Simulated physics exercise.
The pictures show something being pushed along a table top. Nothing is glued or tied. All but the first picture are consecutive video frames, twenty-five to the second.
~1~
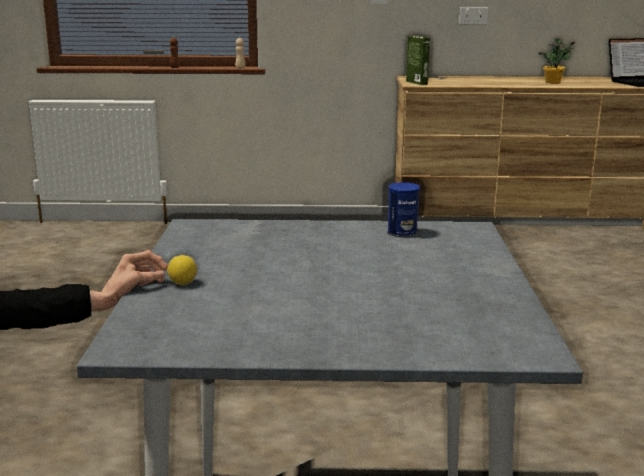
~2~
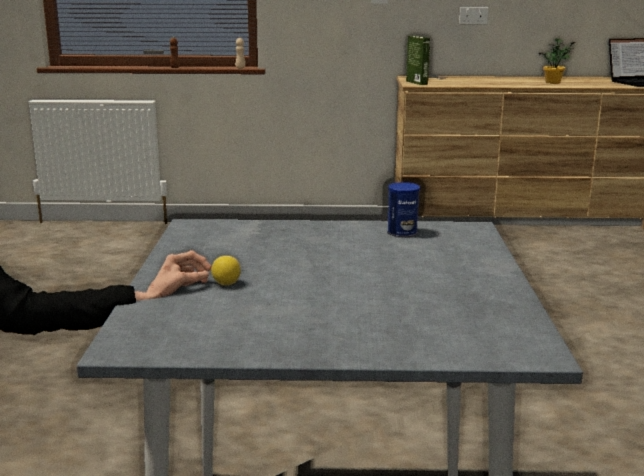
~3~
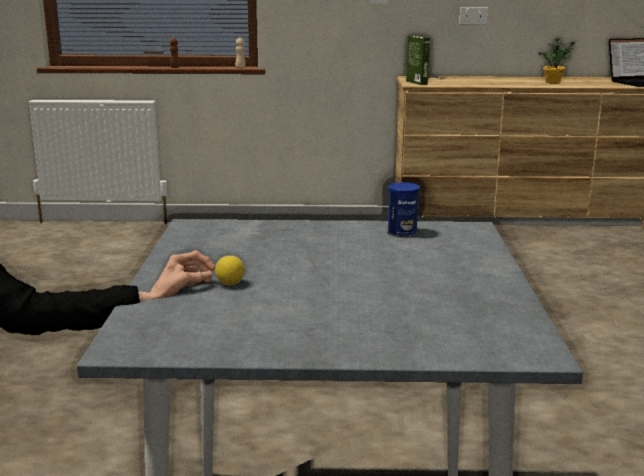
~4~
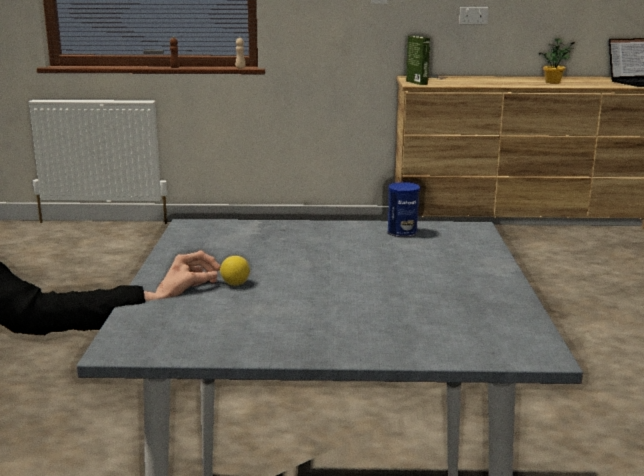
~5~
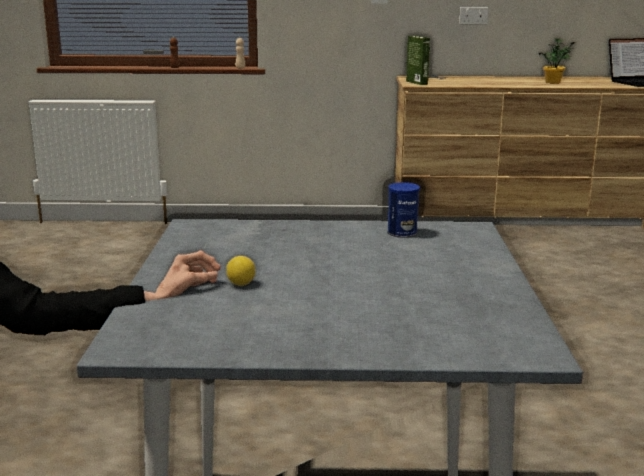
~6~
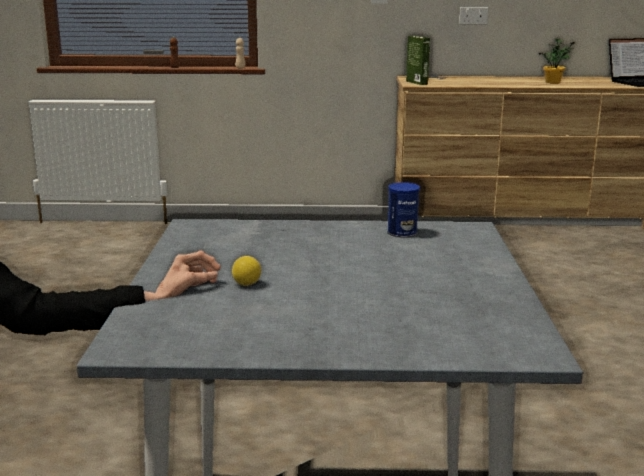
A hand pushes a yellow lemon to the right across a grey table top.
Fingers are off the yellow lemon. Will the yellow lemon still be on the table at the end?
The yellow lemon is still on the table.
Then, 0.20 s past the last view, yellow lemon displaced about its own width near (272, 271).
Then, 0.40 s past the last view, yellow lemon displaced well along near (293, 271).
Then, 0.80 s past the last view, yellow lemon displaced well along near (319, 272).
Finally, moved from the start, yellow lemon. Final places as the last picture's camera would see them, yellow lemon near (327, 272).
